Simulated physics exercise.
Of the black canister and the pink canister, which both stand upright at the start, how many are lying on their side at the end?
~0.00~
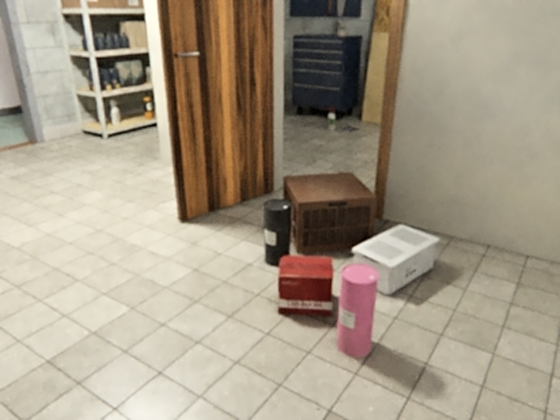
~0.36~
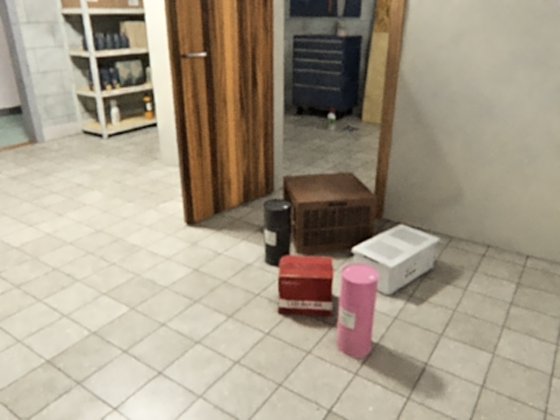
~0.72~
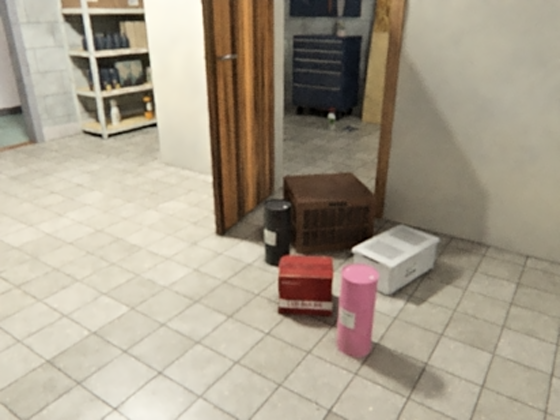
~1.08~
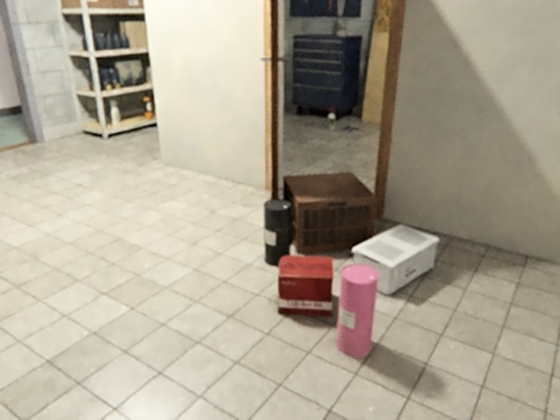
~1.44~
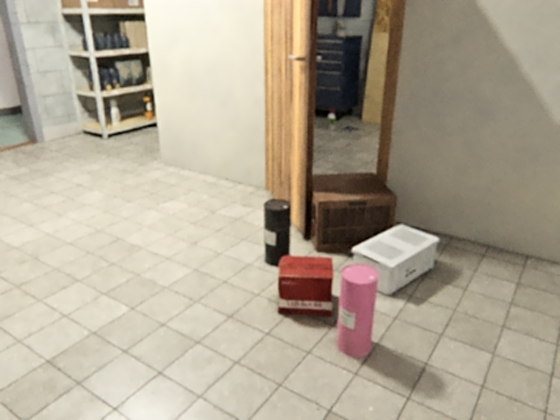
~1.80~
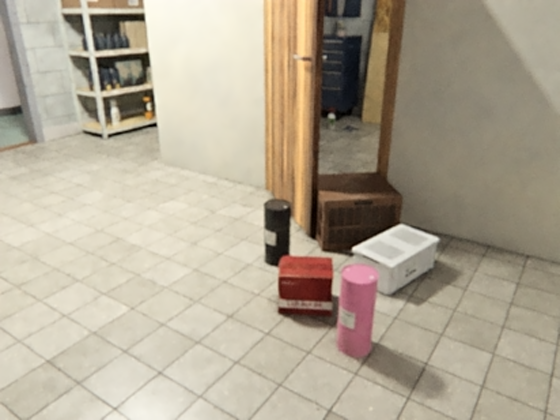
None of them are lying on their side; the black canister and the pink canister both still stand upright at the end.
In this clip, a wooden door swings toward its doorway, where a brown chest sits near a black canister, a red box, a white tote and a pink canister. The chest shifts slightly right as the door reaches it, and the door ends partly open.
